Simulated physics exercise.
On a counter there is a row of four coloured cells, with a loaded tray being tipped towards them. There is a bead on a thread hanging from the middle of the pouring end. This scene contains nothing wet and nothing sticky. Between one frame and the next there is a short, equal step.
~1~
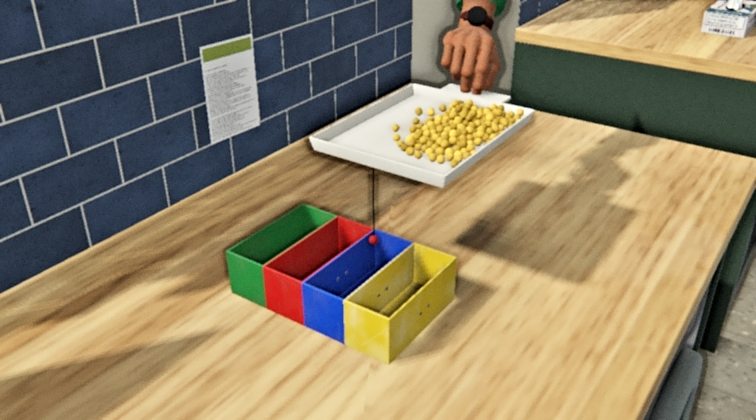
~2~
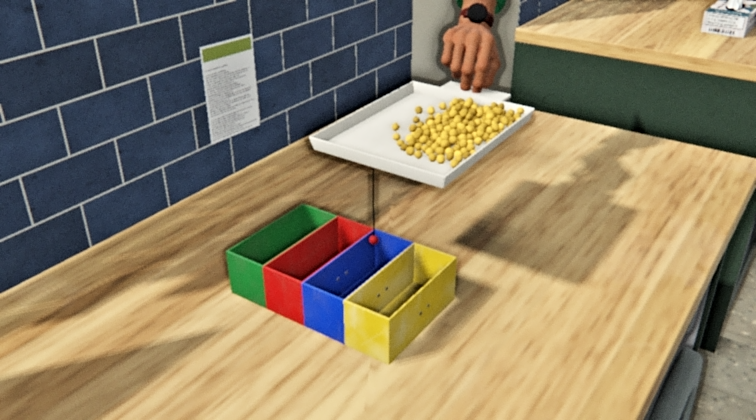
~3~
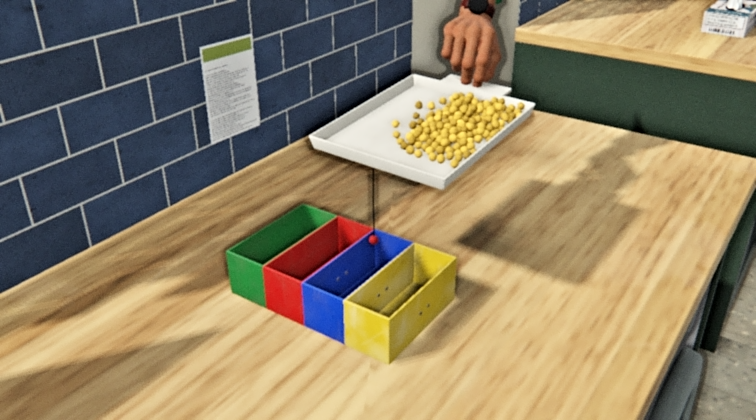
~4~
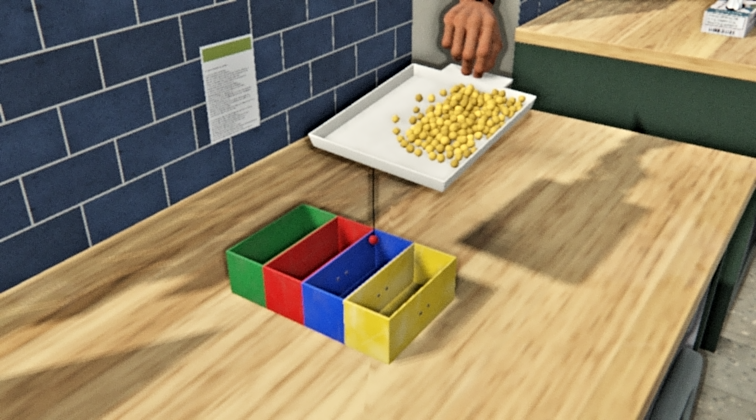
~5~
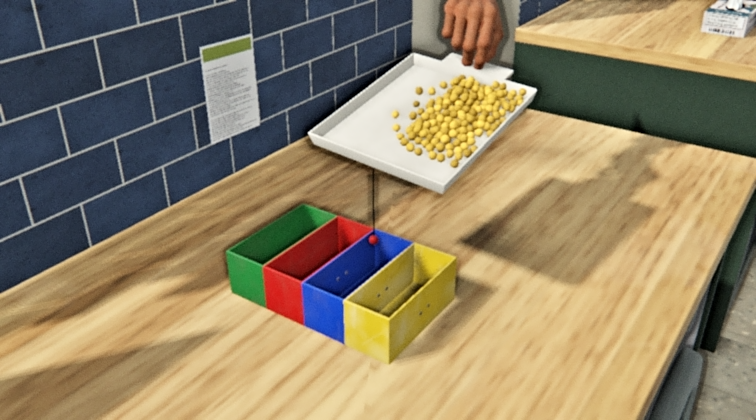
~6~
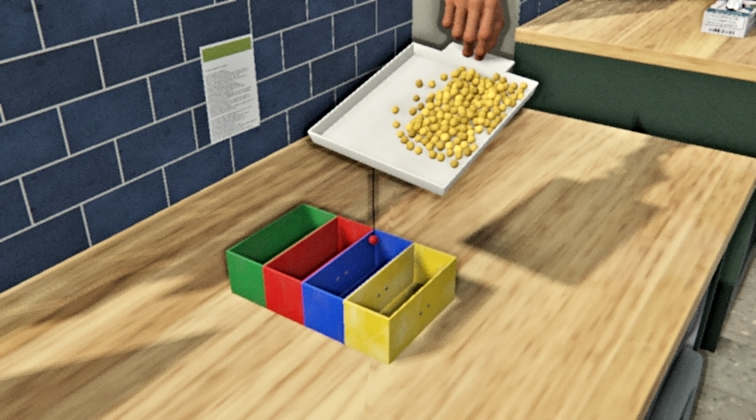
A white tray heaped with small yellow balls tilts gradually above a wooden counter, its far end rising beneath a hand with a dark wristband and its near edge dipping slightly to the right. Below it sit four joined open cells, green, red, blue and yellow from left to right, beside a blue brick-patterned wall with a posted sheet. The balls, the red bead on its thread and the raised camera stay almost still.
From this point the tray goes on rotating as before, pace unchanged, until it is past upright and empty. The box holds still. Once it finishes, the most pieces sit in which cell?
In the yellow cell.
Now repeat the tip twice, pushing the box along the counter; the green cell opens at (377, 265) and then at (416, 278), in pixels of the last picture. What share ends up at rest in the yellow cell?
It would be near 0 per cent first and near 0 per cent second.
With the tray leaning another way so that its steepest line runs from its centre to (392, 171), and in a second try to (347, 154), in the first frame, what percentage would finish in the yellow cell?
The share is 40 per cent in the first and 0 per cent in the second.
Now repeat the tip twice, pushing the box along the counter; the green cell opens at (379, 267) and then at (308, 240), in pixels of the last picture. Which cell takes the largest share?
Try one: Red; try two: Yellow.
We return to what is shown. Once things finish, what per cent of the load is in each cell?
Approximate shares in per cent - green cell 0, red cell 0, blue cell 10, yellow cell 40.
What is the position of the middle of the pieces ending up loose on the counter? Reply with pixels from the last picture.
Centre, final frame: Roughly (463, 356).
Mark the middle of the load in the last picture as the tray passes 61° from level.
I'd put it at about (442, 144).
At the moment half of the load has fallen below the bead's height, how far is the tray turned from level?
110 degrees.
Soon after the last picture, tray tipped steeply; most on the tray; a stray few in the yellow cell; a small part falling or outside the box.
A little later, tray tipped past a quarter turn; most on the tray; a small part in the yellow cell; a stray few in the blue cell; a small part falling or outside the box.
Later still, tray tipped past a quarter turn; about a third in the yellow cell; a small part in the blue cell; a stray few in the red cell; about half falling or outside the box.
At rest, tray tipped past a quarter turn; about a third in the yellow cell; a small part in the blue cell; a stray few in the red cell; none in the green cell; about half outside the box.
